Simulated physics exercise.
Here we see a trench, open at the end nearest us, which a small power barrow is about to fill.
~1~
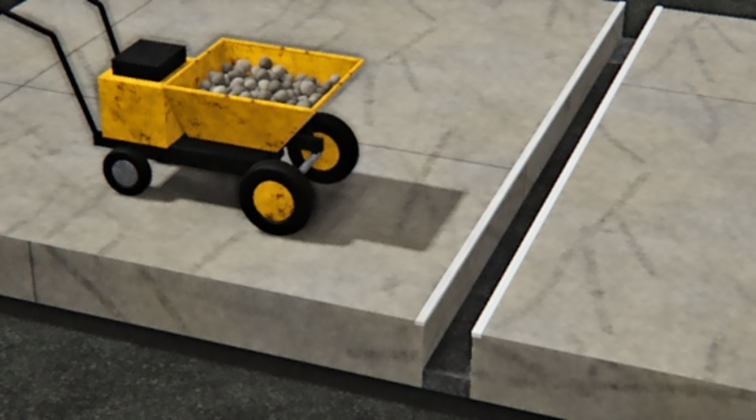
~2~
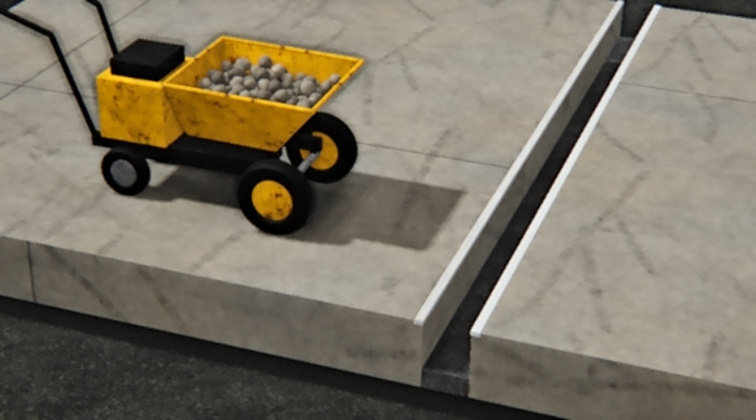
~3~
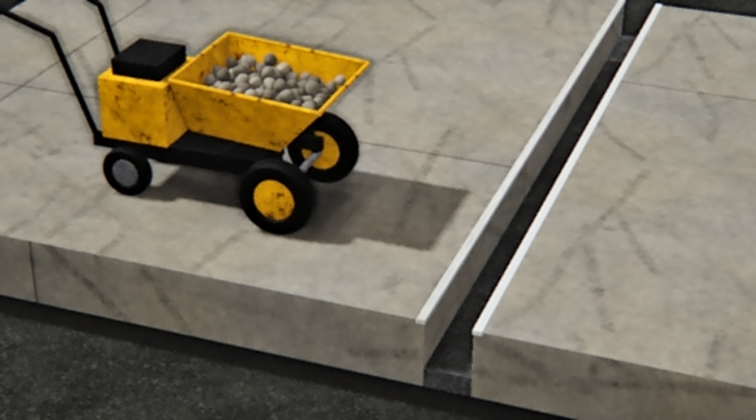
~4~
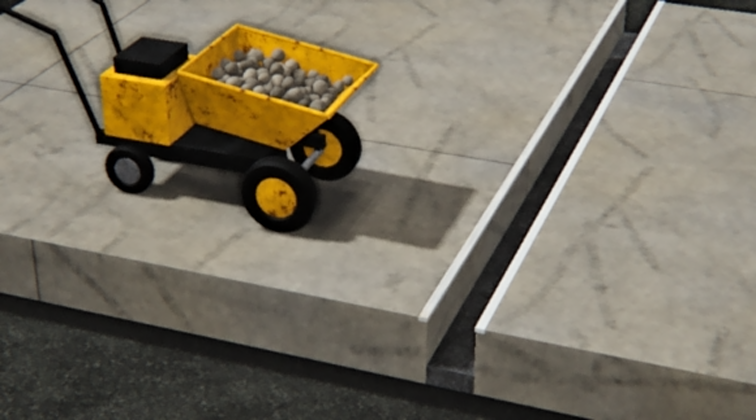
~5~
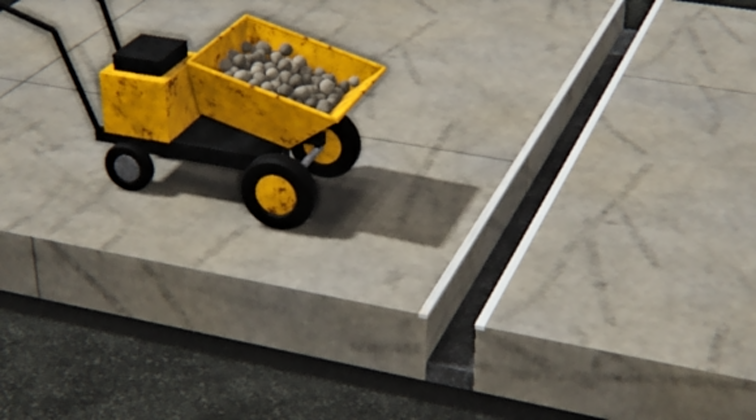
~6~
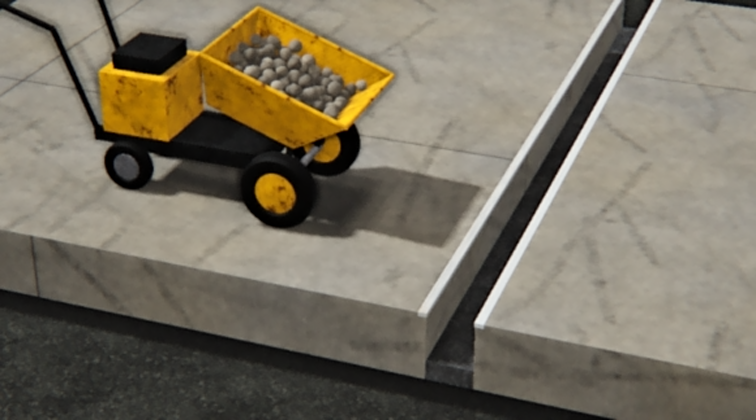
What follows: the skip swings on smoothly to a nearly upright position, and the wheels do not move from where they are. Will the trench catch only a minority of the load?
Yes, only the smaller part.
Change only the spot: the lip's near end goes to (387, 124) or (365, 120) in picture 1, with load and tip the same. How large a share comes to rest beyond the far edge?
You'd see close to 10 per cent the first time and close to 0 per cent the next.
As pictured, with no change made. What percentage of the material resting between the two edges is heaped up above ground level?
My estimate would be close to 0 per cent.
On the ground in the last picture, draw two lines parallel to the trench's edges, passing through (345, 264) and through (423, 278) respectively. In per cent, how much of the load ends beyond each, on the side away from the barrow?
In order: Near 80 %, then 40 %.
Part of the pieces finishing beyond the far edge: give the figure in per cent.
I'd say near 0 per cent, give or take.
Just after the last frame, skip tipped steeply; every one in the skip.
A moment on, skip tipped right over; the larger part in the skip; roughly a quarter short of the trench; just a few falling.
Further on, skip tipped right over; roughly a quarter in the skip; roughly half short of the trench; roughly a quarter in or heaped over the trench; just a few beyond it.
When it is over, skip tipped right over; roughly a quarter in the skip; roughly half short of the trench; roughly a quarter in or heaped over the trench; just a few beyond it.
